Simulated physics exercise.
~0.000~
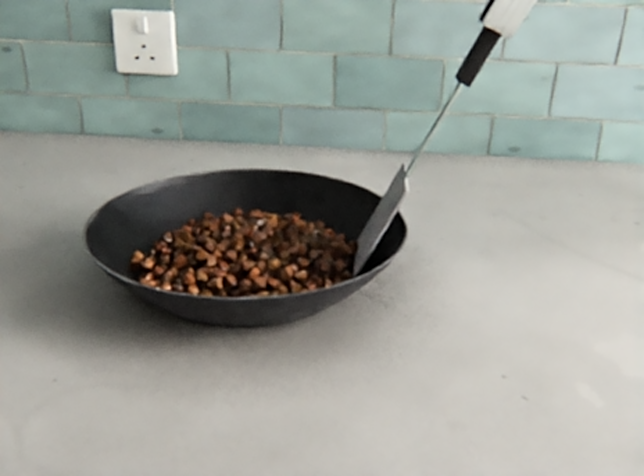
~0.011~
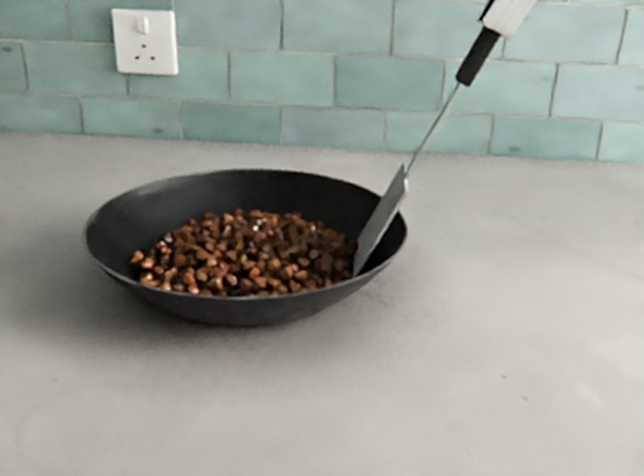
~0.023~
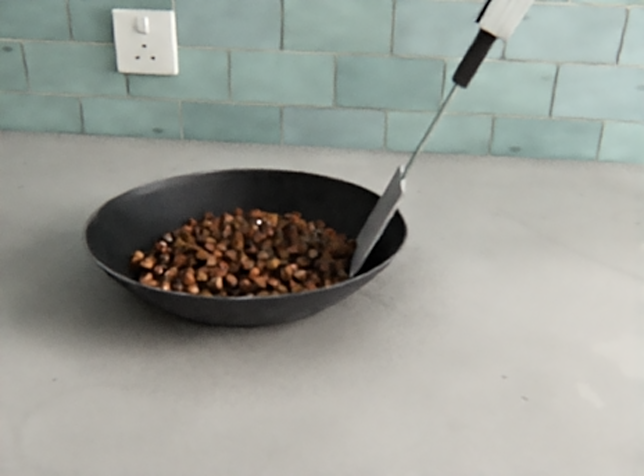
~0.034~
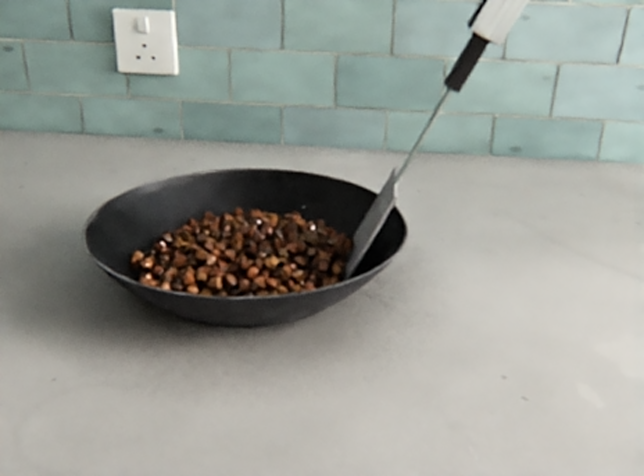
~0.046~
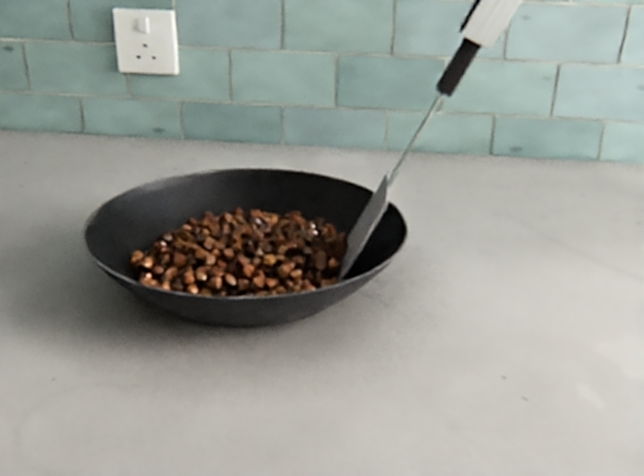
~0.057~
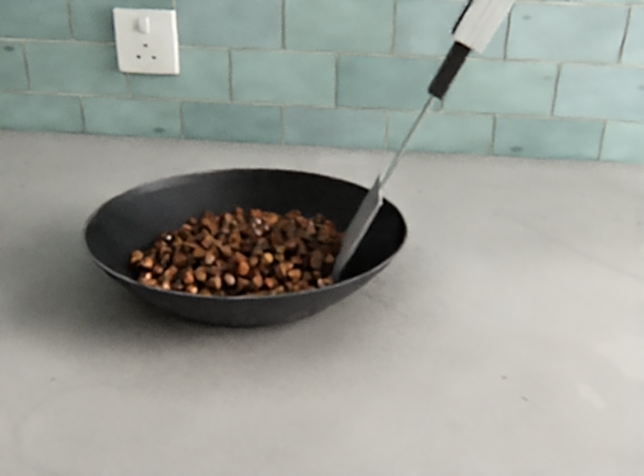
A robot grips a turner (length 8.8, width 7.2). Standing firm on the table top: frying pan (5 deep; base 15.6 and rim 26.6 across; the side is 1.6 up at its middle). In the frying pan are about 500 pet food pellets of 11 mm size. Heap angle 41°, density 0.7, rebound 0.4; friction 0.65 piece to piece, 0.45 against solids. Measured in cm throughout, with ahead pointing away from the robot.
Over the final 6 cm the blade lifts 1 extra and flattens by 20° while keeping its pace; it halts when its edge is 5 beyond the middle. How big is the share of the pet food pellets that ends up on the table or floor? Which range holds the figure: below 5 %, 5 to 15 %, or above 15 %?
The figure lies below 5 %.
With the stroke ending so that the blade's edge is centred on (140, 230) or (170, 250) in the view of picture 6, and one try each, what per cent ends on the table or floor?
First try about 25 percent, second about 0 percent.
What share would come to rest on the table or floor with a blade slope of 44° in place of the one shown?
Near 0 %.
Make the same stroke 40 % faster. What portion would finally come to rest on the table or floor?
Around 5 per cent would finish on the table or floor.
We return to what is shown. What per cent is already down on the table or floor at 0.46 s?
Roughly 0 percent of it.
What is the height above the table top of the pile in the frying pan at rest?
Peak at rest, approximately 6.0 centimetres.
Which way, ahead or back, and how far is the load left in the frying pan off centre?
Ahead of centre, roughly 4.5 centimetres.
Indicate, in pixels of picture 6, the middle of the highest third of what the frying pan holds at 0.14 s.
I'd put it close to (214, 243) in the last picture.
After 0.14 s, sloping 65°, highest piece 15 above the table; 495 in the frying pan, 1 on the blade or in flight.
After 0.22 s, sloping 56°, highest piece 24 above the table; 495 in the frying pan, 1 on the blade or in flight.
After 0.46 s, sloping 45°, highest piece 9 above the table; 494 in the frying pan, 1 on the table or floor, 1 on the blade or in flight.
After 1.51 s, sloping 45°, highest piece 6 above the table; 494 in the frying pan, 2 on the table or floor.
In the end, 494 in the frying pan, 2 on the table or floor. That is 0 % on the table or floor.
